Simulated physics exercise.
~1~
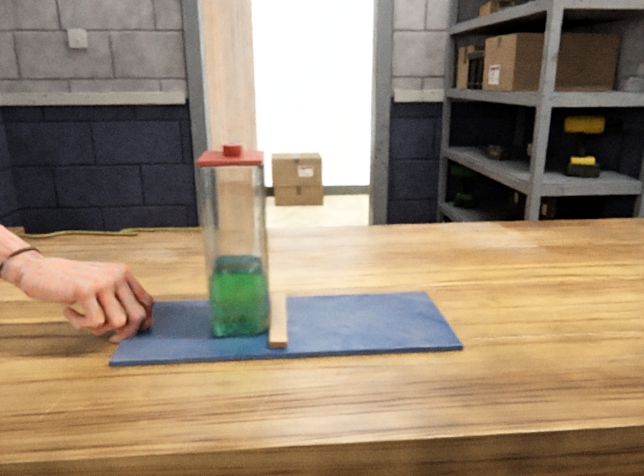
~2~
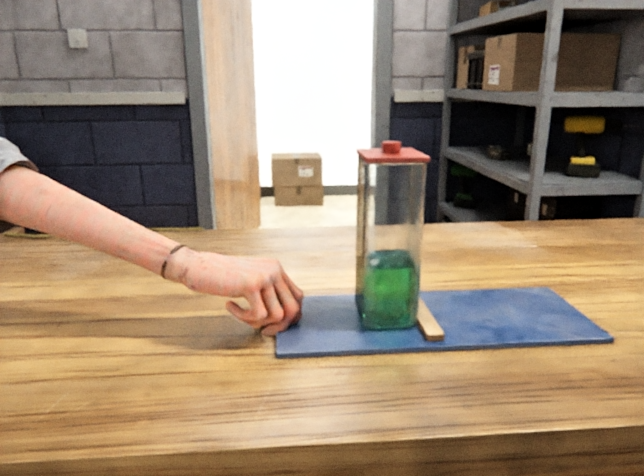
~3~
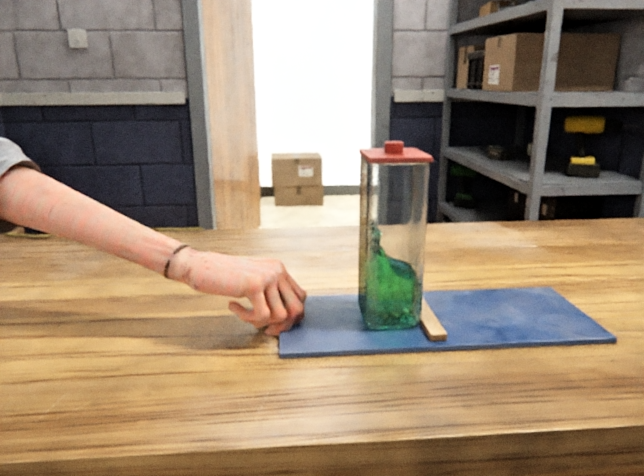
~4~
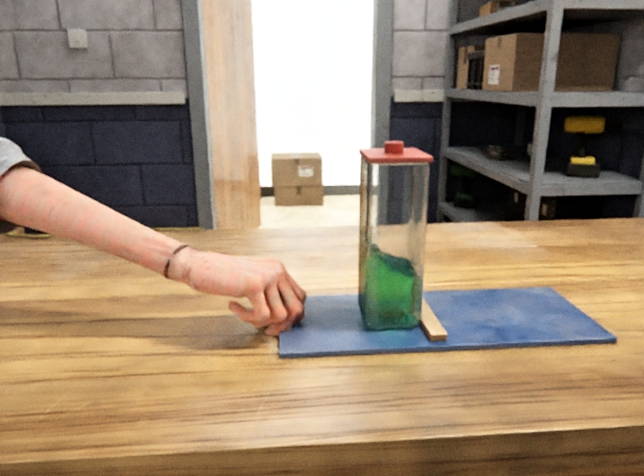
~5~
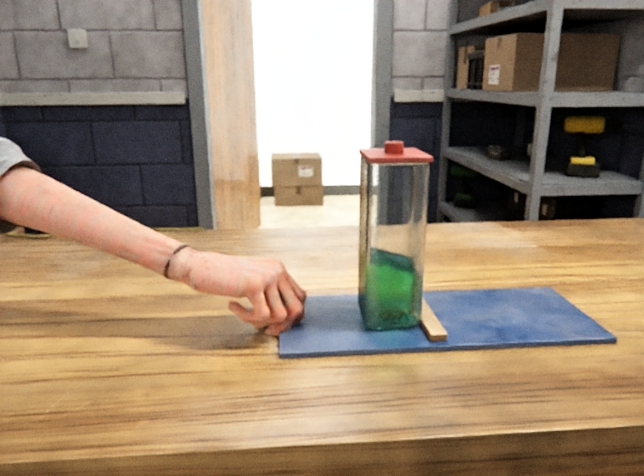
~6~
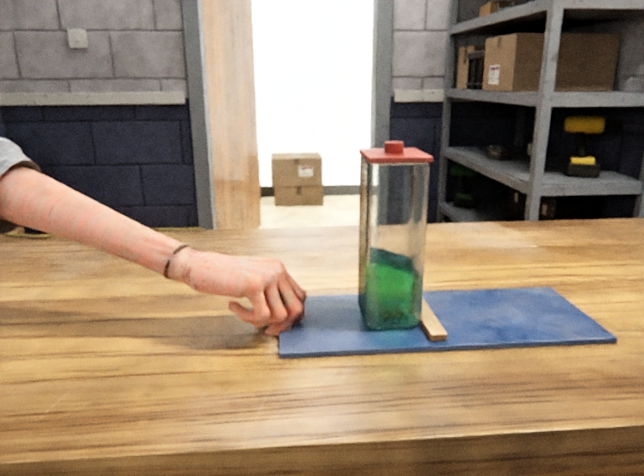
In the video, a hand slides a blue board rightward across a wooden table, carrying a tall, clear, red-capped container of green liquid set against a small wooden strip. The board stops, the liquid sloshes up one side and settles, and the container remains upright.
